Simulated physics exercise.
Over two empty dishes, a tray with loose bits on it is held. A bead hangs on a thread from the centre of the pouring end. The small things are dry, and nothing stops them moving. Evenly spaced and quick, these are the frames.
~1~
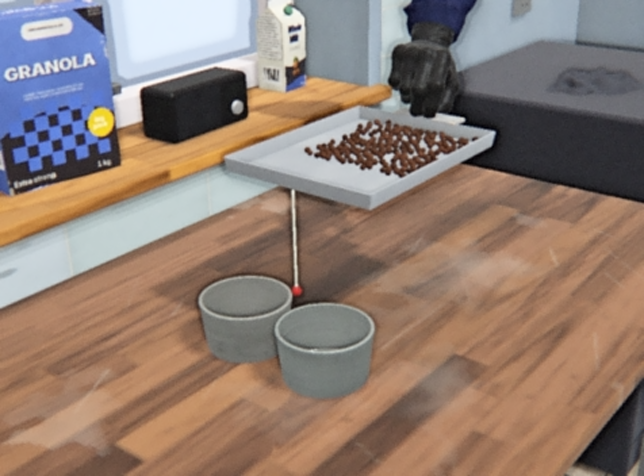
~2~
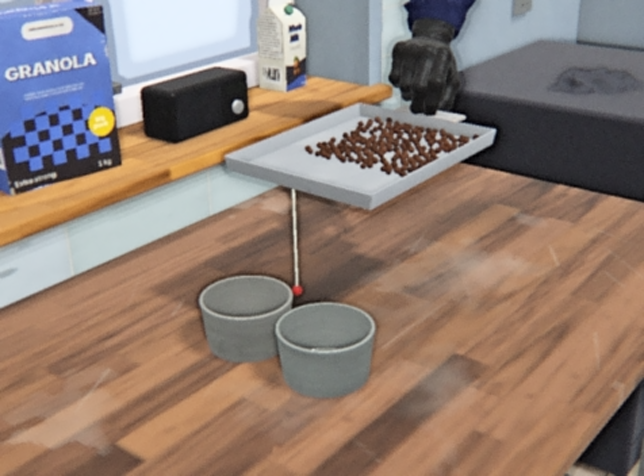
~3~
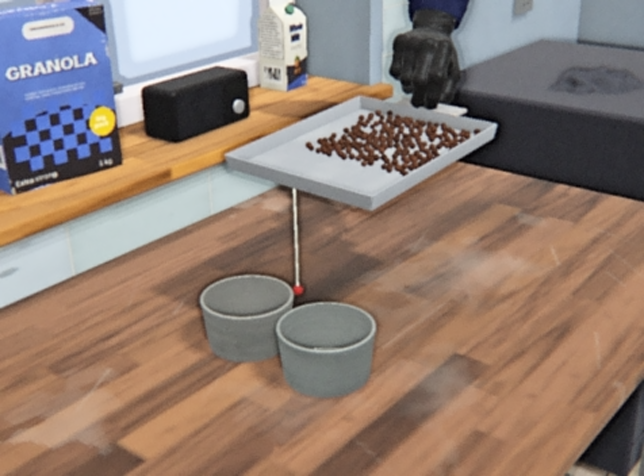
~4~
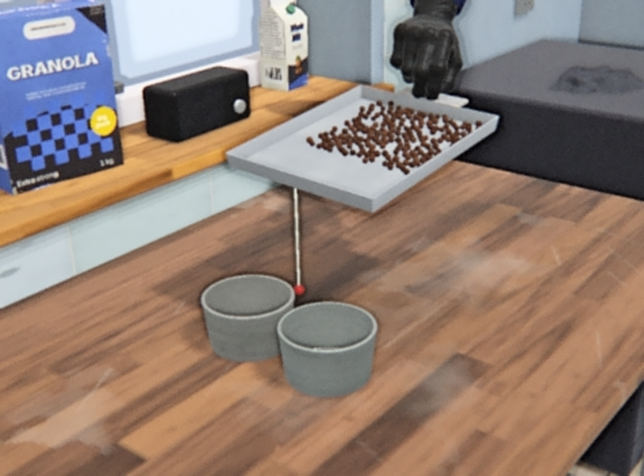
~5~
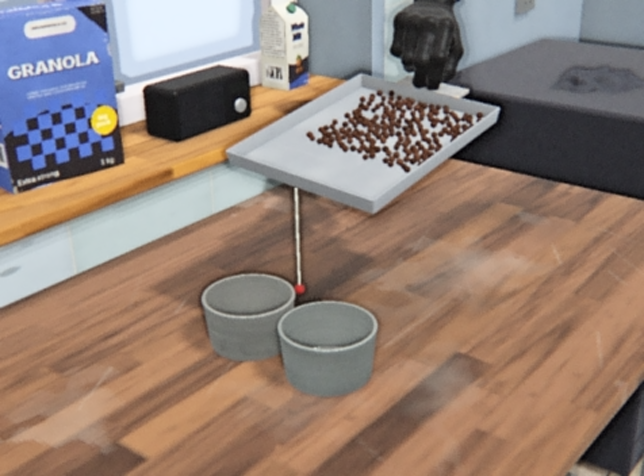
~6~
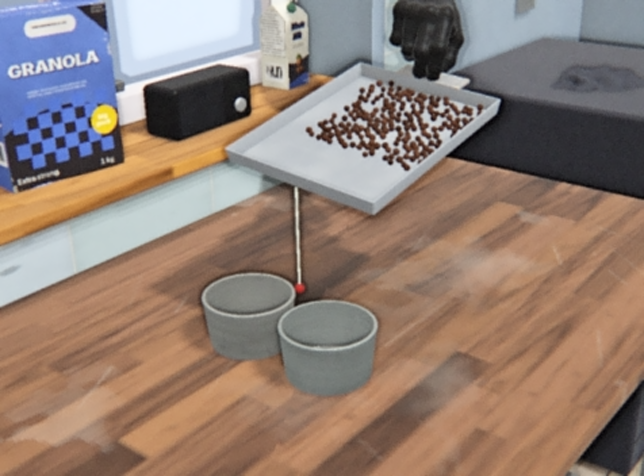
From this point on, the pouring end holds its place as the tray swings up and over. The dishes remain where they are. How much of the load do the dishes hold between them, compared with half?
Caught: Above half.
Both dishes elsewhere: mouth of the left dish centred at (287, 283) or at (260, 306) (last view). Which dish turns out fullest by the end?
Well, first the right-hand one, then the right-hand one.
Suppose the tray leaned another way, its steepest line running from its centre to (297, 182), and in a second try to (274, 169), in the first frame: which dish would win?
On the first try it's the left-side dish, on the second the left-side dish.
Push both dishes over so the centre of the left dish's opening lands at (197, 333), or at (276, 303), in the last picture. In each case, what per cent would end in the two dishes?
Some 0 percent in the first case, 100 percent in the second.
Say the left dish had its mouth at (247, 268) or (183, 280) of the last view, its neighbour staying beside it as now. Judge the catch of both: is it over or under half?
Place 1: Lower than half; place 2: Lower than half.
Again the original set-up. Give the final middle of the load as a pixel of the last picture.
Near pixel (334, 371).
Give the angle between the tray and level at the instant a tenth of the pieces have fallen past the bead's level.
I'd say it is tilted about 65°.
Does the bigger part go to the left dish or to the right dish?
Well, that is right of the pair.
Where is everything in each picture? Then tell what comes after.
Corners of the pouring end near (228, 157) and (370, 193), level; middle of the load near (388, 147), allspice berries; left dish near (216, 333); right dish near (295, 367); bead on its thread near (297, 291), in the first frame.
Corners of the pouring end near (228, 156) and (371, 193), level; middle of the load near (389, 145), in the second frame.
Corners of the pouring end near (229, 154) and (371, 195), tipped barely, lowest at the right corner; middle of the load near (389, 141), in the third frame.
Corners of the pouring end near (229, 153) and (372, 197), tipped a little, lowest at the right corner; middle of the load near (390, 134), in the fourth frame.
Corners of the pouring end near (230, 150) and (373, 199), tipped a little, lowest at the right corner; middle of the load near (391, 128), in the fifth frame.
Corners of the pouring end near (229, 148) and (373, 200), tipped a little, lowest at the right corner; middle of the load near (391, 122); left dish near (219, 330); right dish near (298, 364), in the sixth frame.
Shortly afterwards, tray tipped steeply; all but a few on the tray; only a few in the right dish; only a few outside both; only a few in the air.
Next, tray tipped right over; near half on the tray; near a quarter in the right dish; a little outside both; near a third in the air.
Some moments later, tray tipped past a quarter turn; the bulk in the right dish; near a quarter outside both.
In the end, tray tipped past a quarter turn; the bulk in the right dish; none at all in the left dish; near a quarter outside both.
